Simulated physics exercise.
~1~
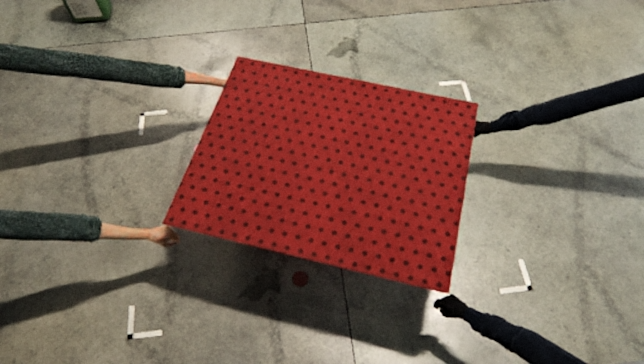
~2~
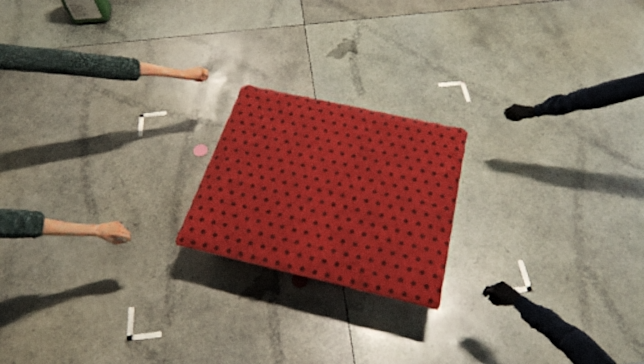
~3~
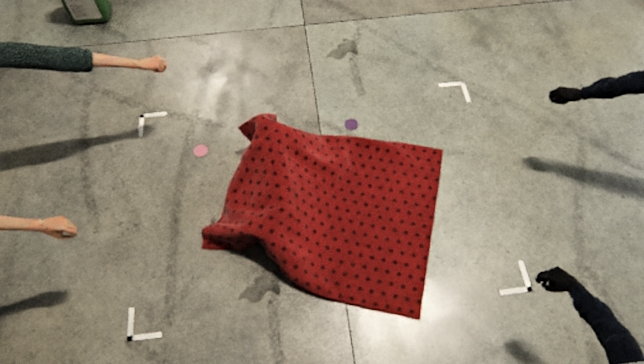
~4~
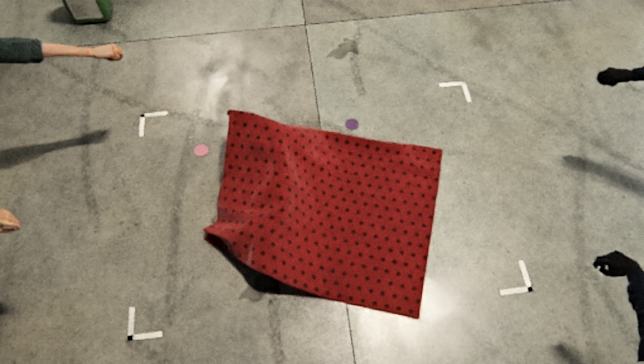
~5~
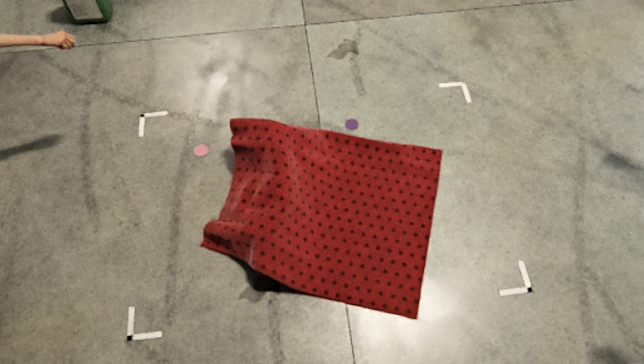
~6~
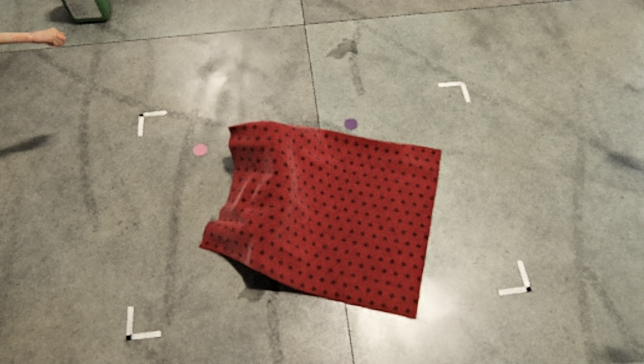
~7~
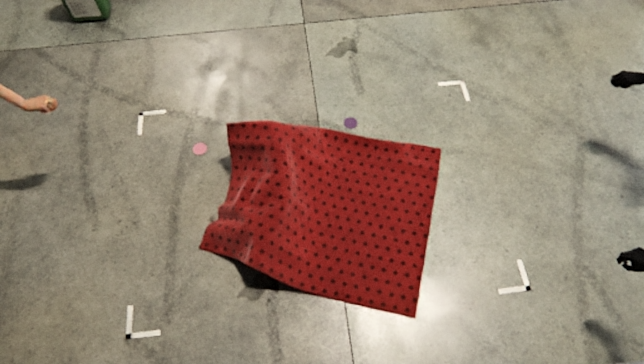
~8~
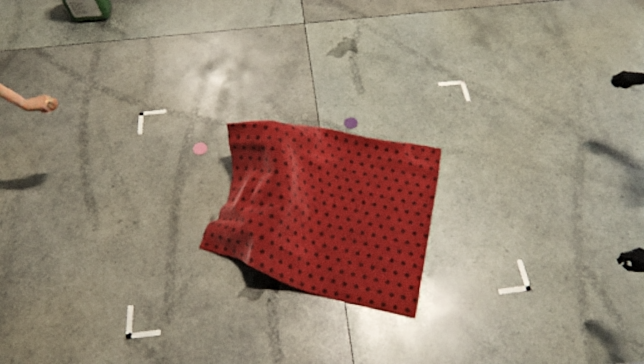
In this clip, two pairs of arms hold a red dotted sheet level above a concrete floor, then let go and draw back as it drops and settles unevenly, its left side rumpled, leaving a pink disc and a purple disc uncovered beside it.
